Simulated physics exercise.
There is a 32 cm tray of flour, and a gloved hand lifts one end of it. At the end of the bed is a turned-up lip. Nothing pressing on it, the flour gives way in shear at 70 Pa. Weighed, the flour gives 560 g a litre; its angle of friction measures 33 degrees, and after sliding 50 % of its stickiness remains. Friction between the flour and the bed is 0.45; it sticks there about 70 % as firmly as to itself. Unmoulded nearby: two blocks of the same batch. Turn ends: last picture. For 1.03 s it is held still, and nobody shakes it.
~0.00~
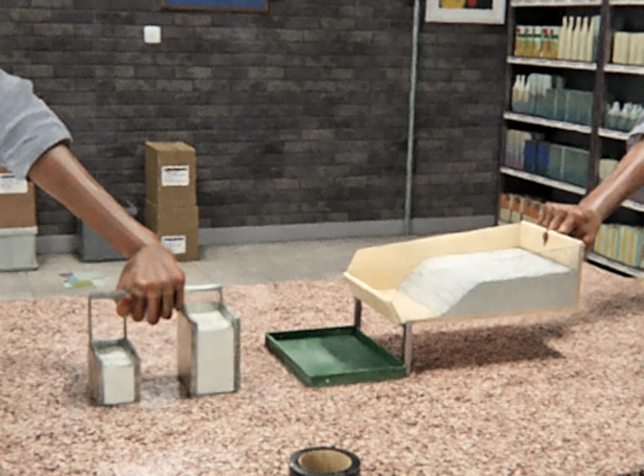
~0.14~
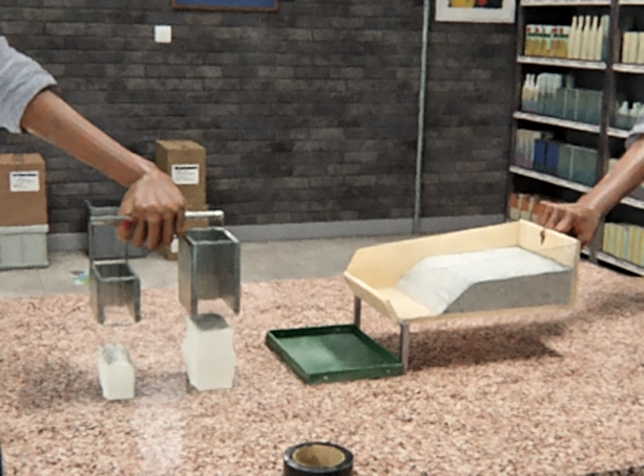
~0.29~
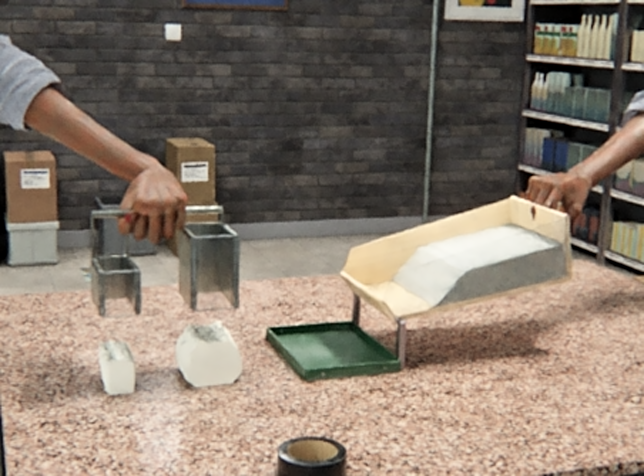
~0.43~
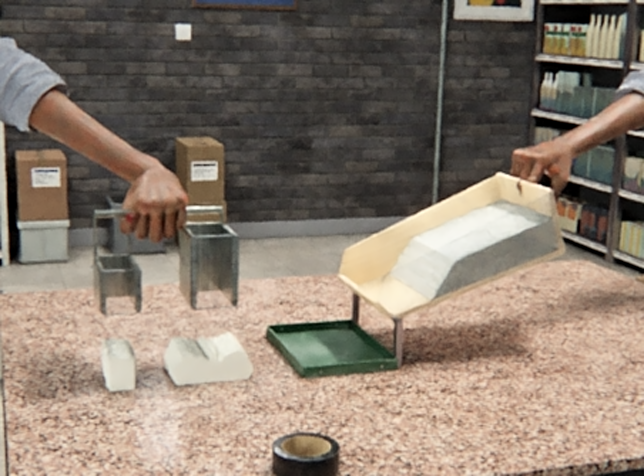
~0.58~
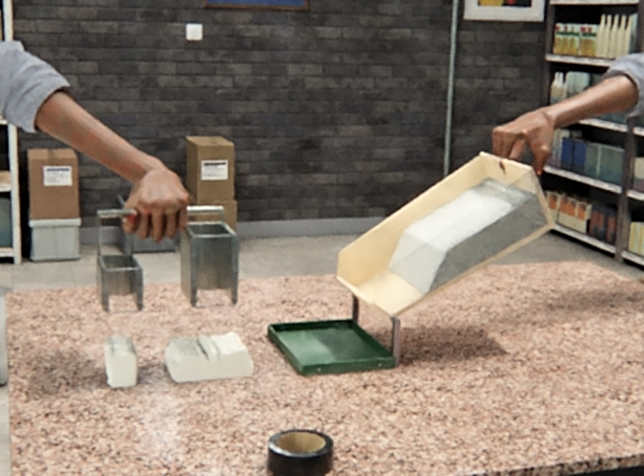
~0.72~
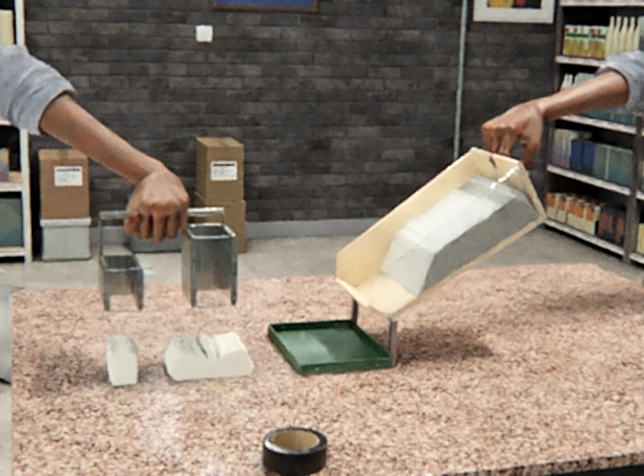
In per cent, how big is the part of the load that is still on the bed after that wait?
100 %.
After 0.83 s, the tilt is 31 degrees and 100 % is on the bed.
After 0.95 s, the tilt is 31 degrees and 100 % is on the bed.
After 1.08 s, the tilt is 31 degrees and 100 % is on the bed.
After 1.20 s, the tilt is 31 degrees and 100 % is on the bed.
After 1.72 s, the tilt is 31 degrees and 100 % is on the bed.
